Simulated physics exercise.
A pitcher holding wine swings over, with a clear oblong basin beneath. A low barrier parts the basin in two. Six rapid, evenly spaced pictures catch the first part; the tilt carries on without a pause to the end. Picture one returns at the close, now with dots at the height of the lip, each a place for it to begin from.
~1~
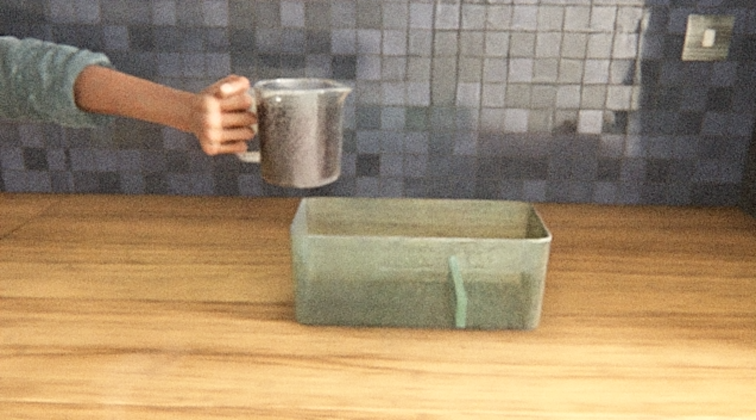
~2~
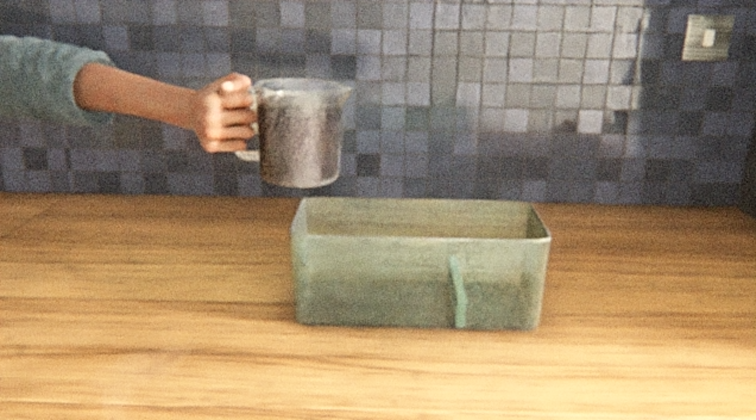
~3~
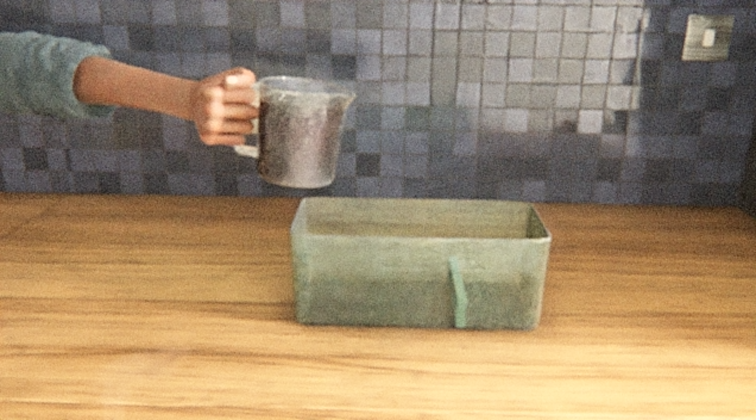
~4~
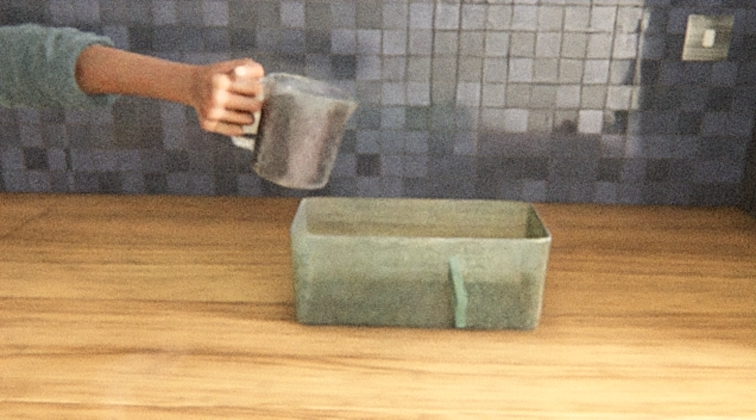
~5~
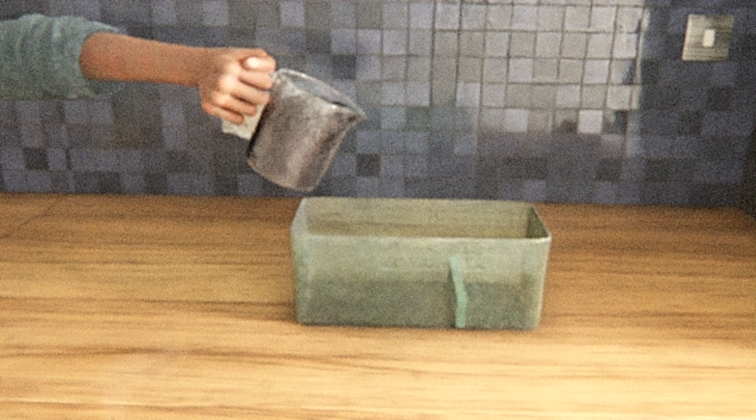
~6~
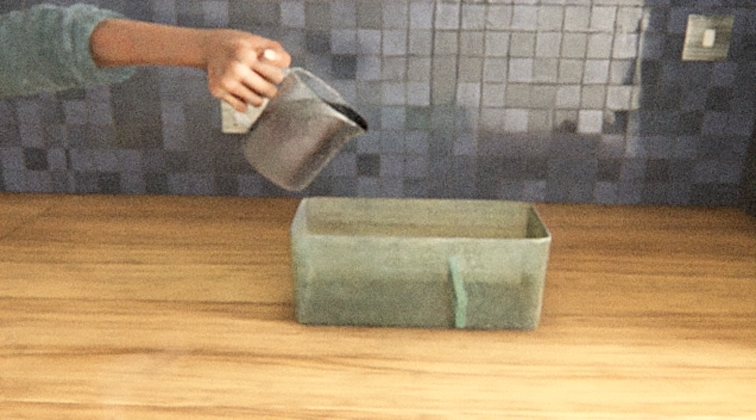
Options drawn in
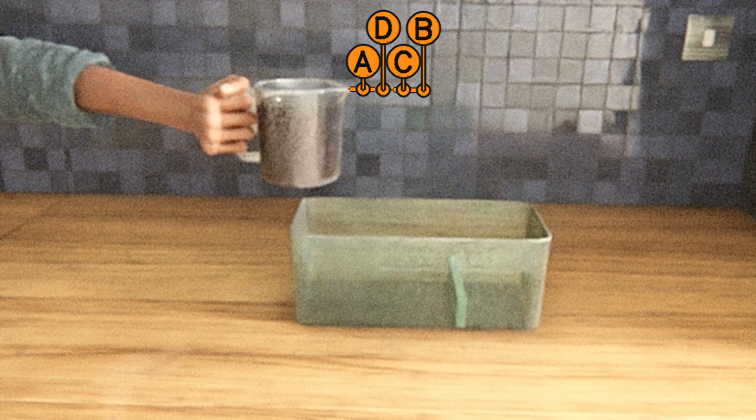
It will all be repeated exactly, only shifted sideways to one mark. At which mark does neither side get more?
The answer is dot B.
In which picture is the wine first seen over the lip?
In picture 6.
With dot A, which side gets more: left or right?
The left one.
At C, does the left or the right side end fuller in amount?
The left side.
On the marked copy, A at (363, 89); B at (423, 90); C at (403, 89); D at (383, 89).
If A is chosen, about 88 % ends left of the wall and 10 % right of it; 3 % is lost outside.
If B is chosen, about 50 % ends left of the wall and 47 % right of it.
If C is chosen, about 81 % ends left of the wall and 16 % right of it; 3 % is lost outside.
If D is chosen, about 88 % ends left of the wall and 8 % right of it; 4 % is lost outside.
